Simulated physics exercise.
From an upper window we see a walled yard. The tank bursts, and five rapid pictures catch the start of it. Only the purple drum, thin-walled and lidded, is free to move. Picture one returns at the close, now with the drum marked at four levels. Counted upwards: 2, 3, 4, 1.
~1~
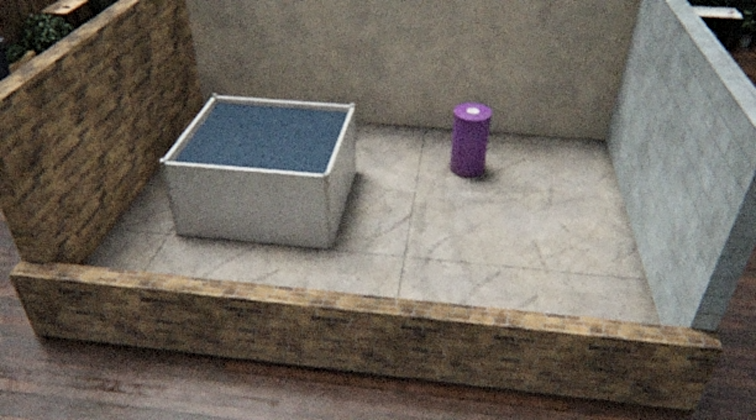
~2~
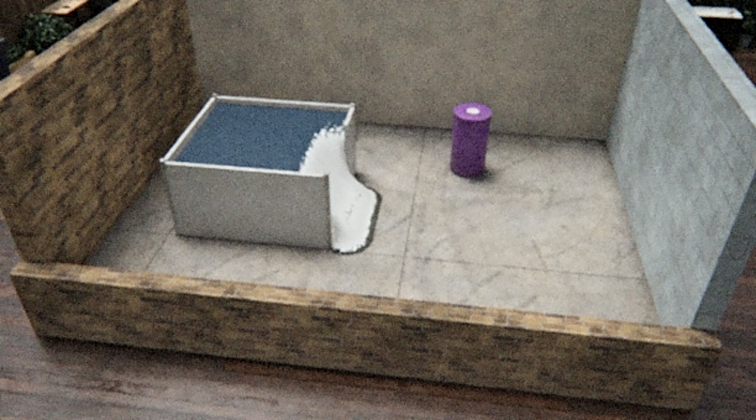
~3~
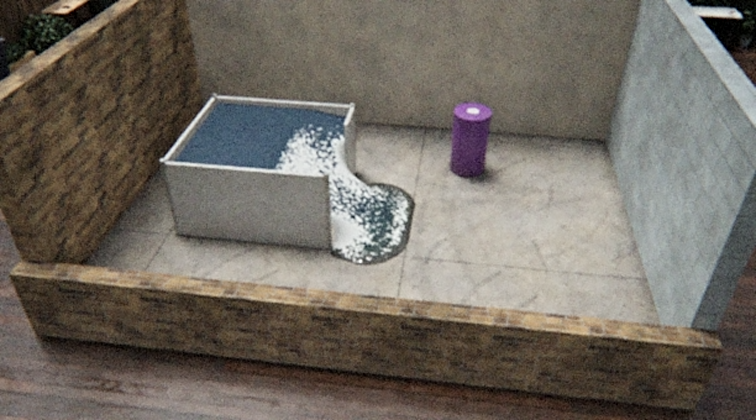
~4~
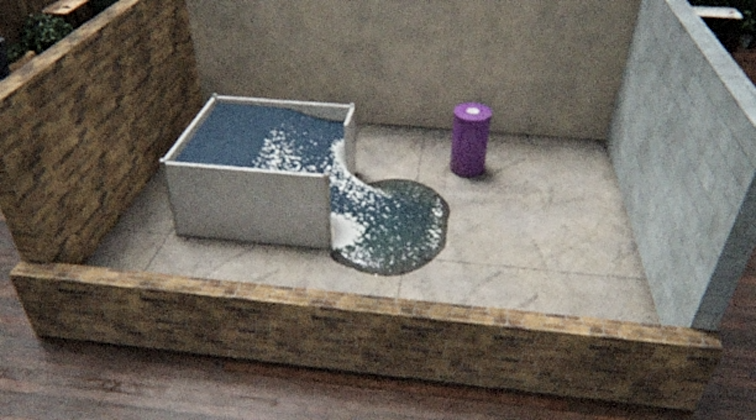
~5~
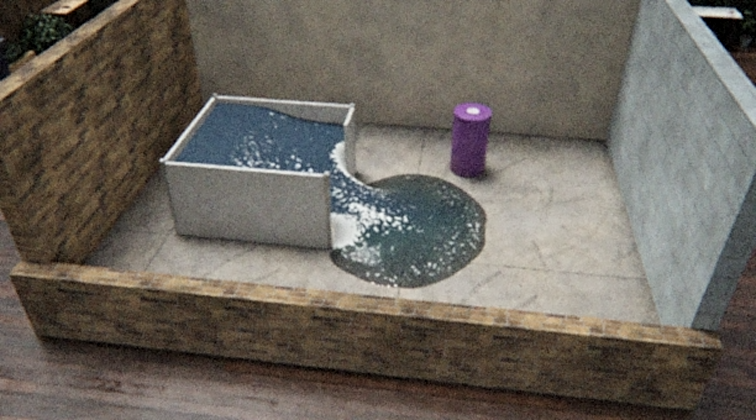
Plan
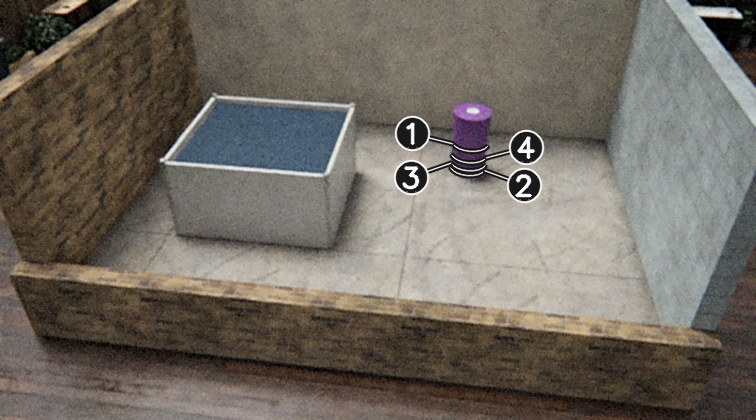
A walled yard with water pouring from the right side of a pale tank, spreading across the floor near a purple drum.
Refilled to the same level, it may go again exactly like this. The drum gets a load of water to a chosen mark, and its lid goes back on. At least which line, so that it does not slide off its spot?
Use mark 4.
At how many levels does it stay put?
Two.
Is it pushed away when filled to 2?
Yes, it does.
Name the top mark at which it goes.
That is mark 3.
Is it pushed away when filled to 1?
No, not at all.
On the marked copy, 1 at (469, 151); 2 at (467, 175); 3 at (467, 170); 4 at (468, 162); from the bottom up 2, 3, 4, 1.
With 1, it does not move.
With 2, it is pushed about 3 times its own width away.
With 3, it is pushed about its own width away.
With 4, it does not move.
